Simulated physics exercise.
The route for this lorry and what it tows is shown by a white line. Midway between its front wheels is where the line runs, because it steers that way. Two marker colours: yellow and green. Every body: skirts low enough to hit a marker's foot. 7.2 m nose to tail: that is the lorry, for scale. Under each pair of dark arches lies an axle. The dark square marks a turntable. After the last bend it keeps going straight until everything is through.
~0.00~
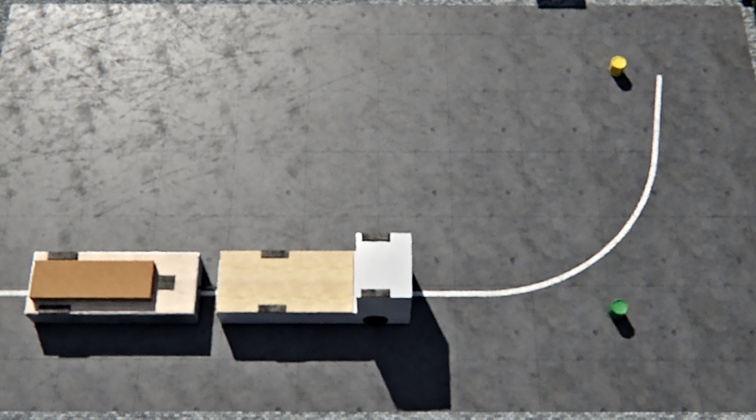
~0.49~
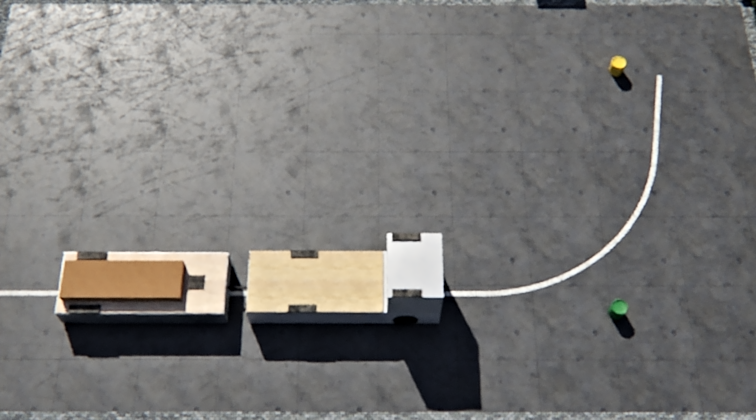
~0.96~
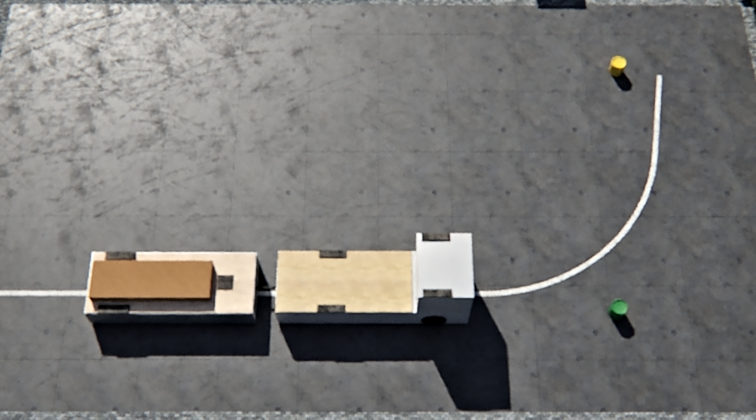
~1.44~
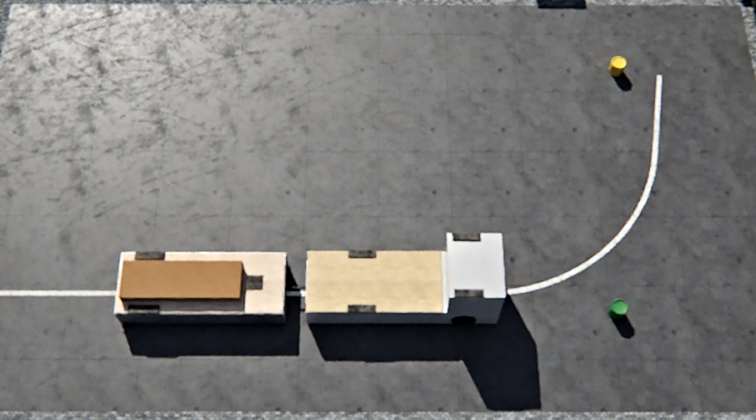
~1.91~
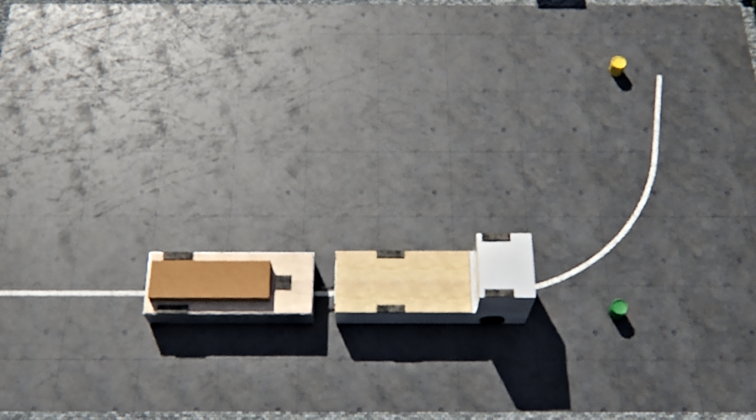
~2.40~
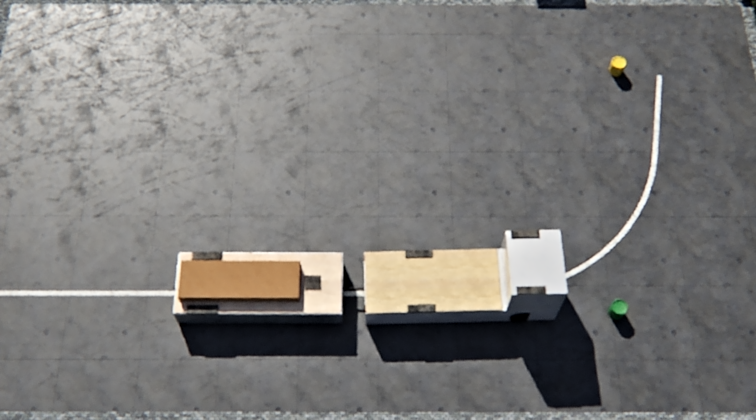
A lorry towing one trailer rolls right along a white line toward a curve.
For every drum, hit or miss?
Yellow hit, green miss.
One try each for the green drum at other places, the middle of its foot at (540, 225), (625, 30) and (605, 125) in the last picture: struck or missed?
Results in order - collision, collision, collision.
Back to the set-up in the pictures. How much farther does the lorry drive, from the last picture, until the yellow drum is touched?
After roughly 21.0 metres.
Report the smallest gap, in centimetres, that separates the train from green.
Green 30.
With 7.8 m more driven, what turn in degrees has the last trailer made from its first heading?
The last trailer is now at about 5 degrees to its starting heading.
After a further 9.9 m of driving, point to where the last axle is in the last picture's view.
(443, 273).
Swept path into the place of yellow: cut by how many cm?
For yellow, it's 40.
After 3.4 s, the last axle is at (262, 283) of the last picture, on the line; green has been passed with 30 cm to spare.
After 11.5 s, the last axle is at (623, 137) of the last picture, 160 cm off the line; the trailer has hit yellow.
After 14.1 s, the last axle is at (657, 26) of the last picture, 50 cm off the line; 1 of 2 struck in all.
